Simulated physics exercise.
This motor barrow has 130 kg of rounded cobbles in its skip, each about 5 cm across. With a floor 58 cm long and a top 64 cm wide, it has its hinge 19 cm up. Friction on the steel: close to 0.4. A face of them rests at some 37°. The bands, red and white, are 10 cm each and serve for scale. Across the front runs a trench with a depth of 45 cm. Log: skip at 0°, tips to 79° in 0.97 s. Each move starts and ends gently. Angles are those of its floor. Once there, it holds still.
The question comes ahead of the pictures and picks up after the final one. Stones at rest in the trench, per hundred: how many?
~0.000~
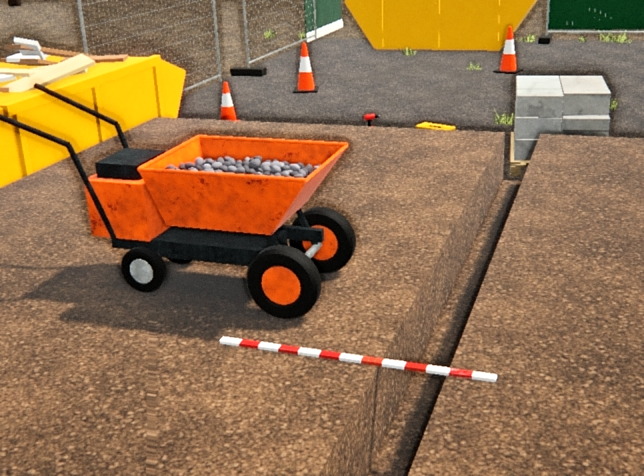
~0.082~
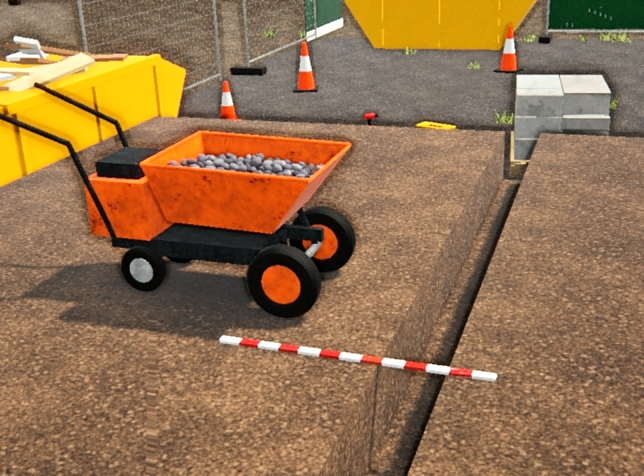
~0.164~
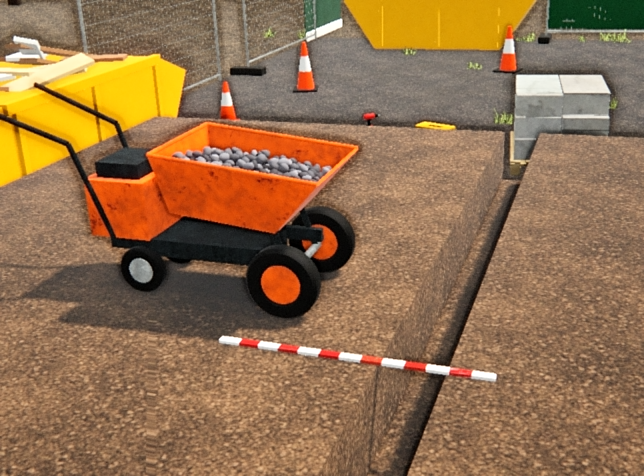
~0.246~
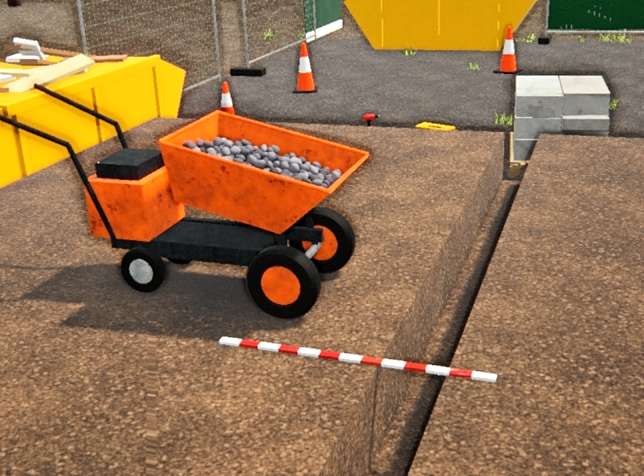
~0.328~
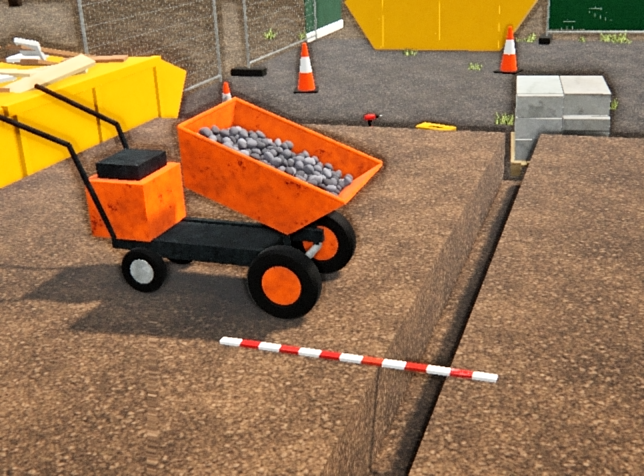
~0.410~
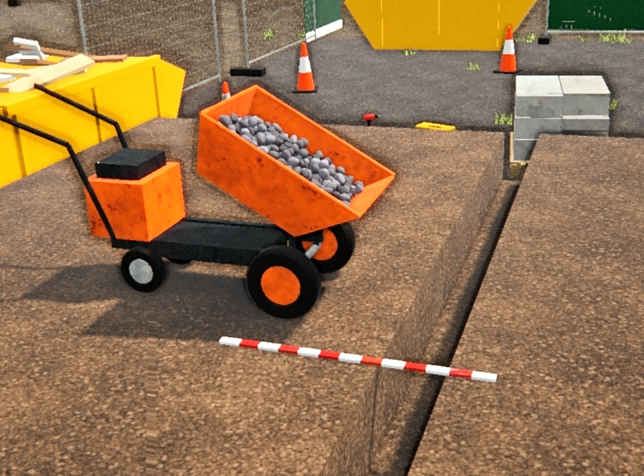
Approx. 83 %.
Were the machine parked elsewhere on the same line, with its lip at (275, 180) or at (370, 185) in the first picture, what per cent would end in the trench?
The first gives about 90 percent and the second about 5 percent.
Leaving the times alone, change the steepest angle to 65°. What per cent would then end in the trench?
About 70 per cent would end up in the trench.
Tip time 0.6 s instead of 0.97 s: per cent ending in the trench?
Trench share: Approx. 60%.
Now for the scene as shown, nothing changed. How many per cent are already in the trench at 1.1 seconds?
By that moment, roughly 45 per cent of the load.
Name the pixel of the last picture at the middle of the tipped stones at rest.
Their middle ends up near (447, 368).
After 0.7 s the floor is at 67°; 100 % in the skip; the foremost stones are at (395, 254).
After 1.1 s the floor is at 79°; 51 % in the skip, 43 % in the trench, 6 % past the trench; the foremost stones are at (500, 314).
After 1.4 s the floor is at 79°; 10 % in the skip, 72 % in the trench, 17 % past the trench; the foremost stones are at (628, 316).
After 3.4 s the floor is at 79°; 0 % in the skip, 83 % in the trench, 17 % past the trench; the foremost stones are past the picture's edge.
